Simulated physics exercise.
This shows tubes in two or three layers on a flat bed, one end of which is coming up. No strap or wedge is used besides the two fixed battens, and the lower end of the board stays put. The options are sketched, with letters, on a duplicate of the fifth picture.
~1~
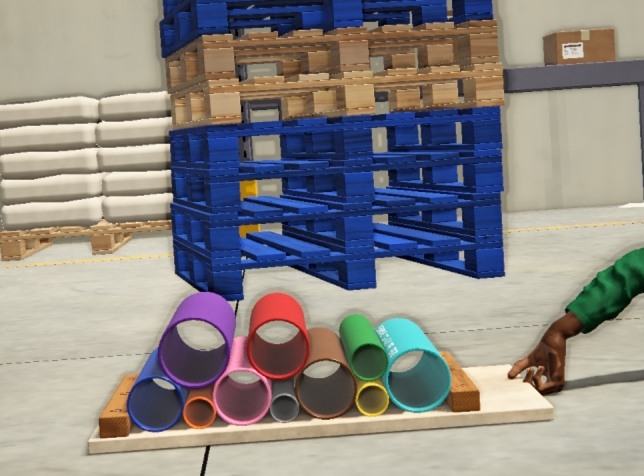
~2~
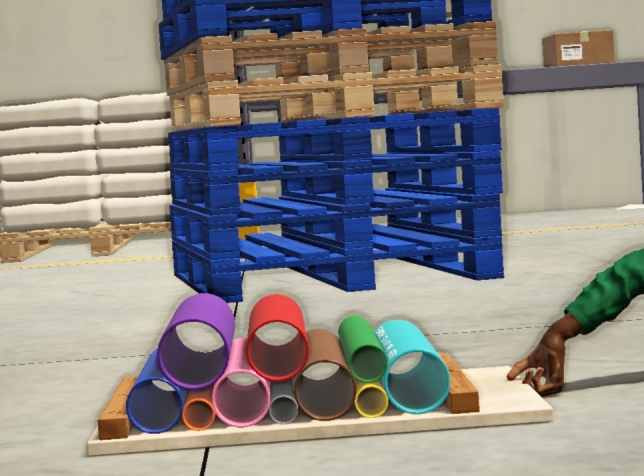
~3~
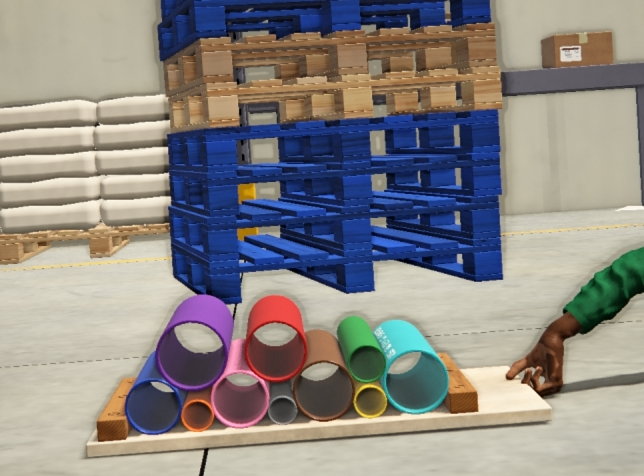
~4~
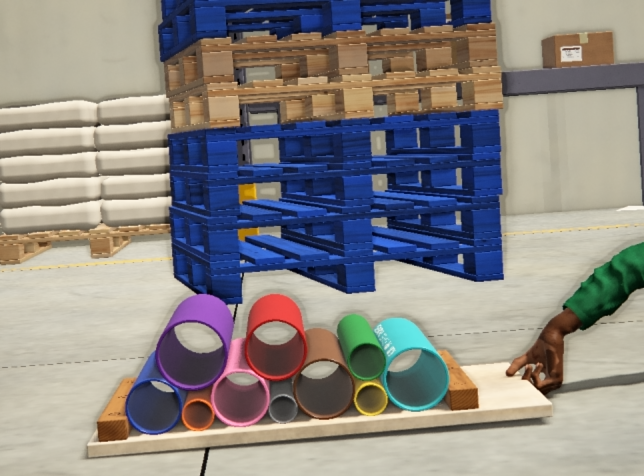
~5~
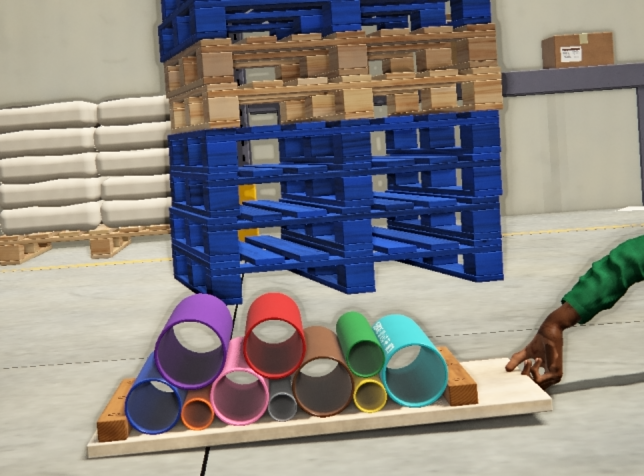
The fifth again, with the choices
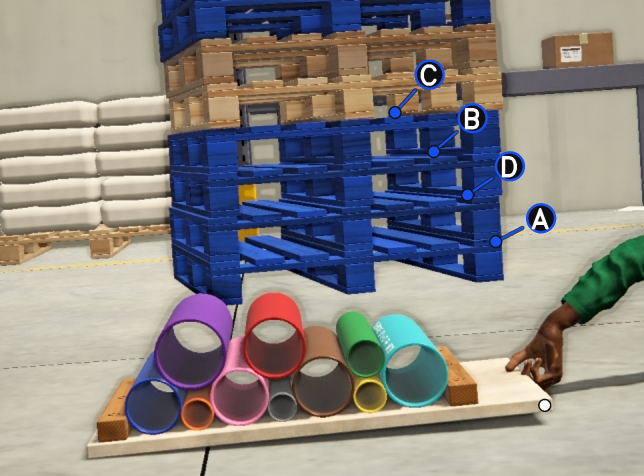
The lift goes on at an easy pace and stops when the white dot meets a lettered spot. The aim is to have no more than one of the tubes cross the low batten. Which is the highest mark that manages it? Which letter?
It can be raised to B.
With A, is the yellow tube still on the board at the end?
Yes, with A.
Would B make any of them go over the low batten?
At B: No.
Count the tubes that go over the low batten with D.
It comes to none.
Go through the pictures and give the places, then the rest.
The first picture shows pink tube (242, 397); grey tube (284, 408); brown tube (326, 389).
The second picture shows brown tube (325, 390); yellow tube (372, 402).
The third picture shows board (315, 398); yellow tube (371, 402); turquoise tube (416, 382); blue tube (153, 407).
The fourth picture shows board (316, 396); blue tube (154, 407); orange tube (198, 415).
The fifth picture shows board (315, 394); blue tube (153, 407); orange tube (197, 414).
On the marked copy, A at (496, 242); B at (434, 152); C at (395, 112); D at (467, 195); the white dot at (545, 405).
With B. Early on, board at 20°.
Further on, board at 37°.
At the end, board at 37°, none over the low batten.
As for the rest, A none over the low batten; C two over the low batten (purple, red); D none over the low batten.
